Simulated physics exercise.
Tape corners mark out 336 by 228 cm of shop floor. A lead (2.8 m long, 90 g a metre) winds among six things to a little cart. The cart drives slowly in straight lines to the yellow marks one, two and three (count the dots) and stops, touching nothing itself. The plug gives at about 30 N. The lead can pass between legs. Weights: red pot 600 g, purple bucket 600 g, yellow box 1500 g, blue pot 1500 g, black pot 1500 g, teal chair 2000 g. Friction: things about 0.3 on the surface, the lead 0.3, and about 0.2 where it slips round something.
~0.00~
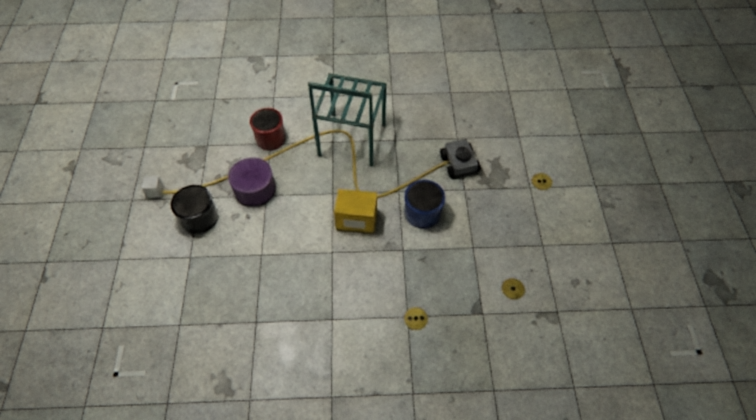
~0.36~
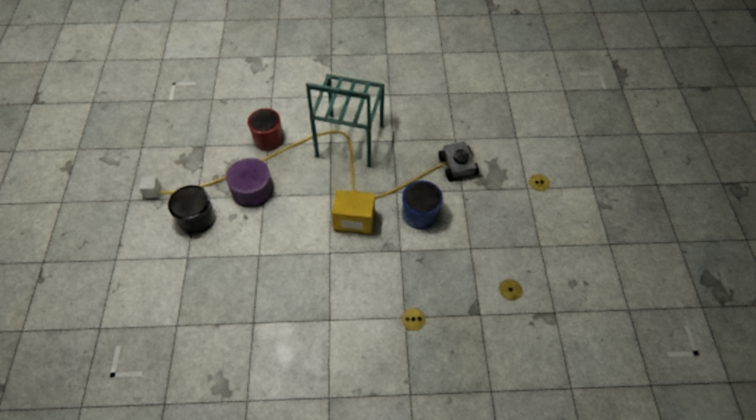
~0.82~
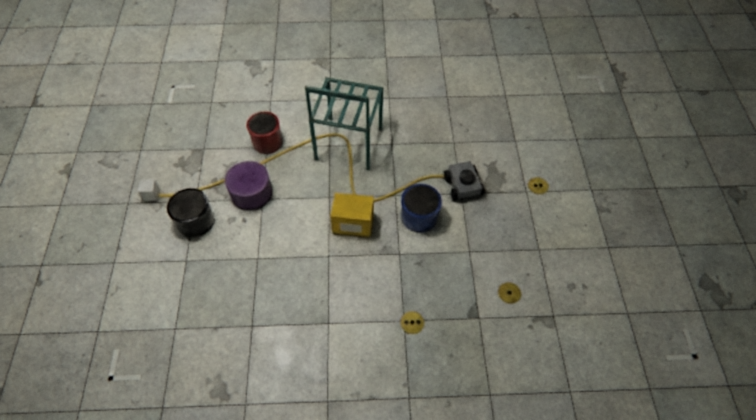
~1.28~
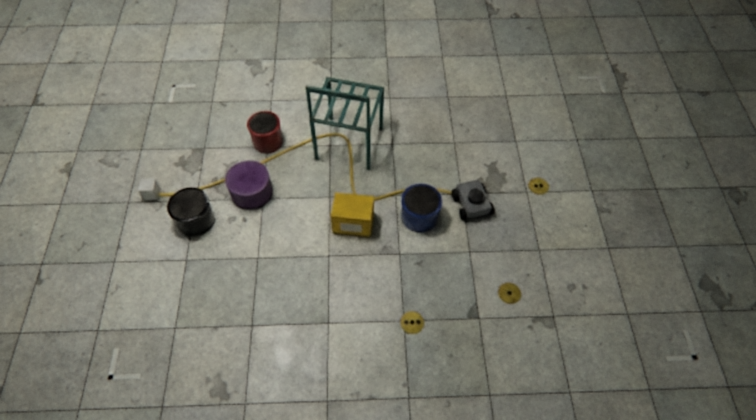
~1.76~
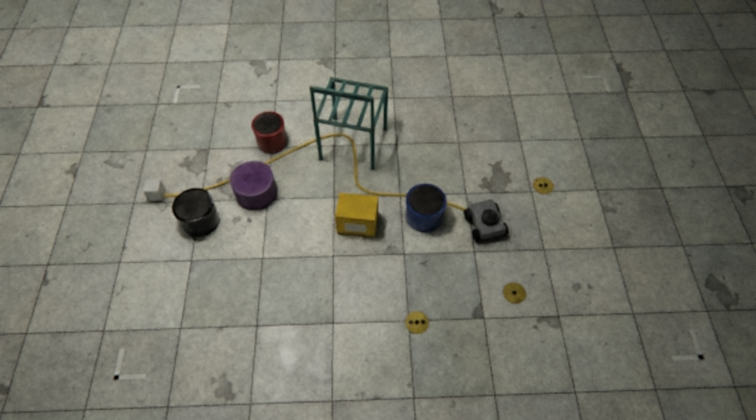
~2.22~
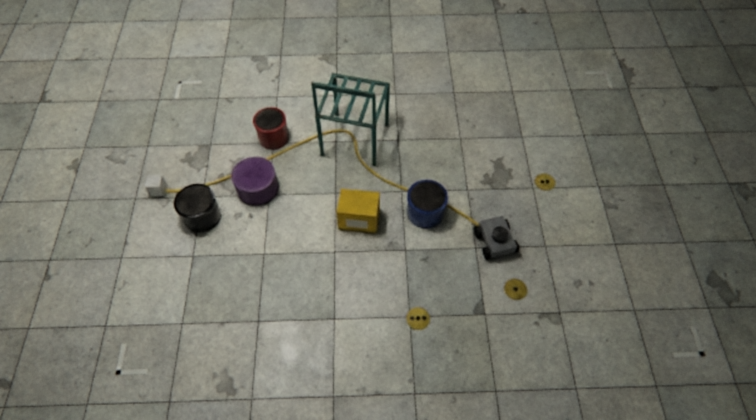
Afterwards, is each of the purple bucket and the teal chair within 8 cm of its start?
The purple bucket stays put, the teal chair hardly stirs.
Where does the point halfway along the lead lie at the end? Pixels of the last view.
Around (353, 170).
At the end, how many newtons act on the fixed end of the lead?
About 0 N.
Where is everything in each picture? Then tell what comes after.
In the first picture, purple bucket (250, 175); teal chair (350, 99); marks (513, 289) (542, 182) (416, 319); lead runs through (422, 176); cart (457, 157).
In the second picture, lead runs through (420, 177); cart (456, 160).
In the third picture, lead runs through (419, 180); cart (461, 179).
In the fourth picture, cart (469, 198).
In the fifth picture, cart (483, 218).
In the sixth picture, purple bucket (253, 174); teal chair (353, 99); lead runs through (383, 179) (455, 210); cart (493, 235).
At 4.1 s, cart at (526, 251), lead slack at the fixed end; teal chair 3 cm off its start.
At 6.0 s, cart at (538, 190), lead slack at the fixed end; teal chair 3 cm off its start.
At 7.9 s, cart at (479, 253), lead slack at the fixed end; teal chair 3 cm off its start at (352, 102).
At 9.9 s, cart at (418, 318), lead slack at the fixed end; teal chair 3 cm off its start, blue pot 11 cm off its start.
At 10.3 s, cart at (418, 318), lead slack at the fixed end; teal chair 3 cm off its start at (352, 102), purple bucket 0 cm off its start at (253, 174), blue pot 11 cm off its start at (414, 205).
